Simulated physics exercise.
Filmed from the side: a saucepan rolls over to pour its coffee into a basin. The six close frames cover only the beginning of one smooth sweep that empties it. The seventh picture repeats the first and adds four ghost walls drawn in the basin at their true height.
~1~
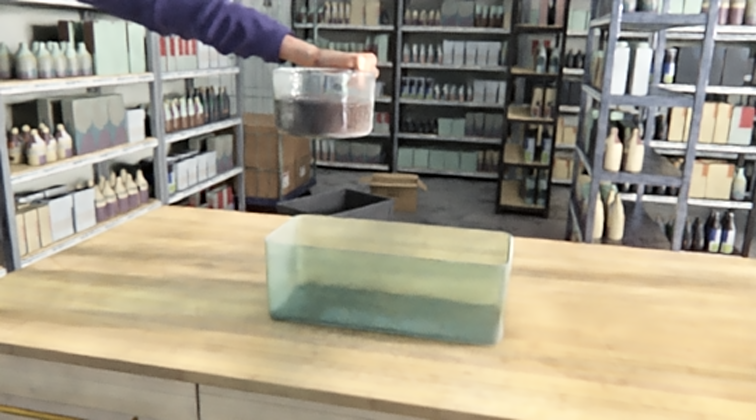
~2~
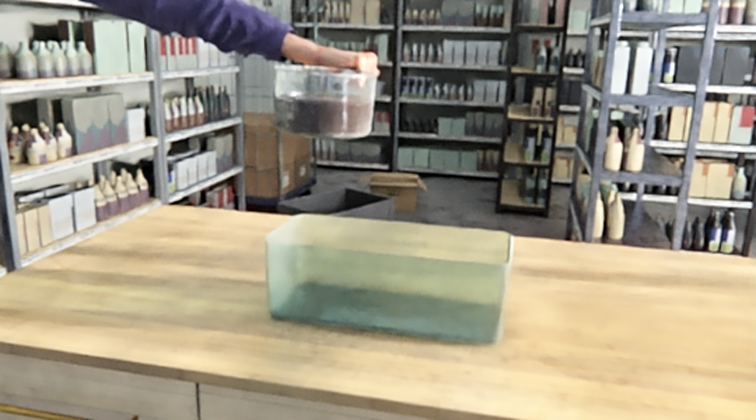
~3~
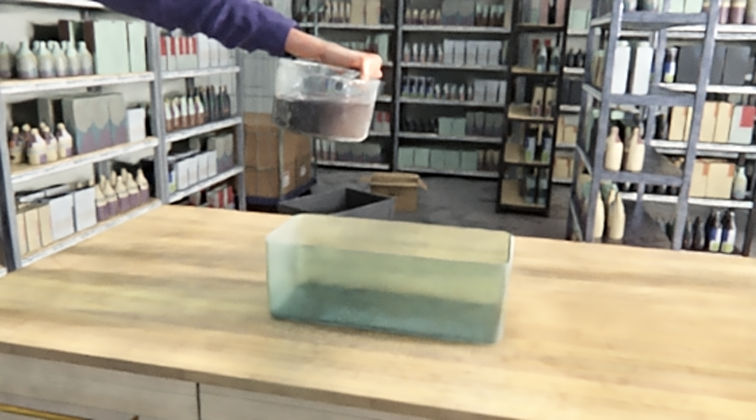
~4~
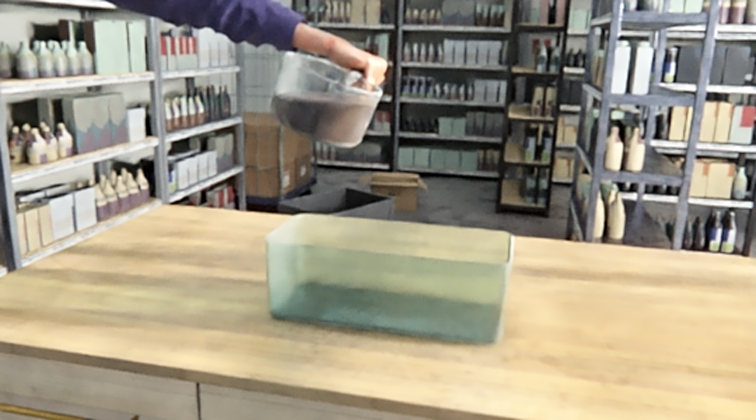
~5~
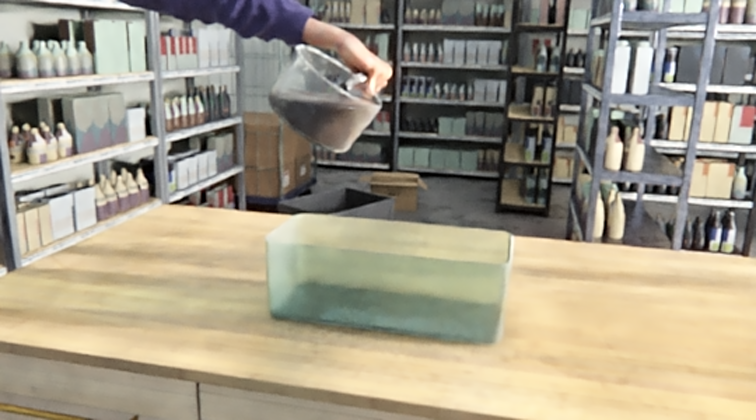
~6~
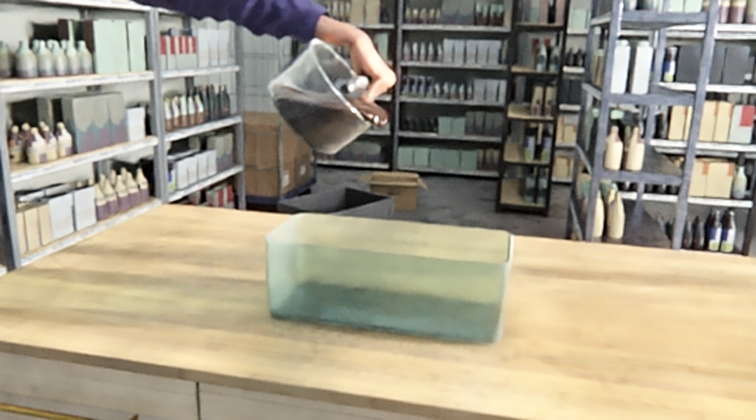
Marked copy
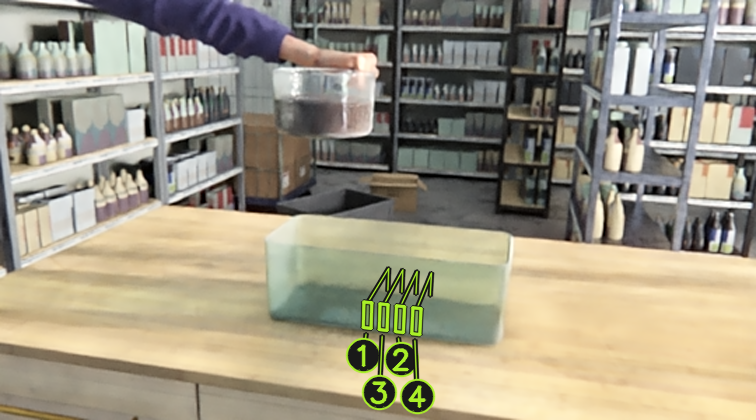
In a storeroom lined with shelves, a hand held a clear pan of dark coffee above a glass basin on a wooden table, then tilted it steeply until coffee reached over the lip.
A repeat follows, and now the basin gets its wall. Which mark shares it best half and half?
2 works best here.
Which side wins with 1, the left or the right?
The right side.
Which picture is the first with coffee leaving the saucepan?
Picture 6.
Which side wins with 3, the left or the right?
The right side.
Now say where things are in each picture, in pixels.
The first frame shows upright, lip at (371, 73); basin from (269, 315) to (501, 344); nothing has left yet.
The second frame shows tipped about 2°, lip at (373, 74); nothing has left yet.
The third frame shows tipped about 9°, lip at (376, 81); nothing has left yet.
The fourth frame shows tipped about 21°, lip at (378, 92); nothing has left yet.
The fifth frame shows tipped about 35°, lip at (379, 106); nothing has left yet.
The sixth frame shows tipped about 50°, lip at (375, 120); coffee is over the lip, down to (380, 124).
In lime, 1 at (366, 333); 2 at (398, 338); 3 at (382, 336); 4 at (414, 340).
With 1, about 9 % ends left of the wall and 89 % right of it.
With 2, about 54 % ends left of the wall and 44 % right of it.
With 3, about 19 % ends left of the wall and 80 % right of it.
With 4, about 80 % ends left of the wall and 16 % right of it; 4 % is lost outside.
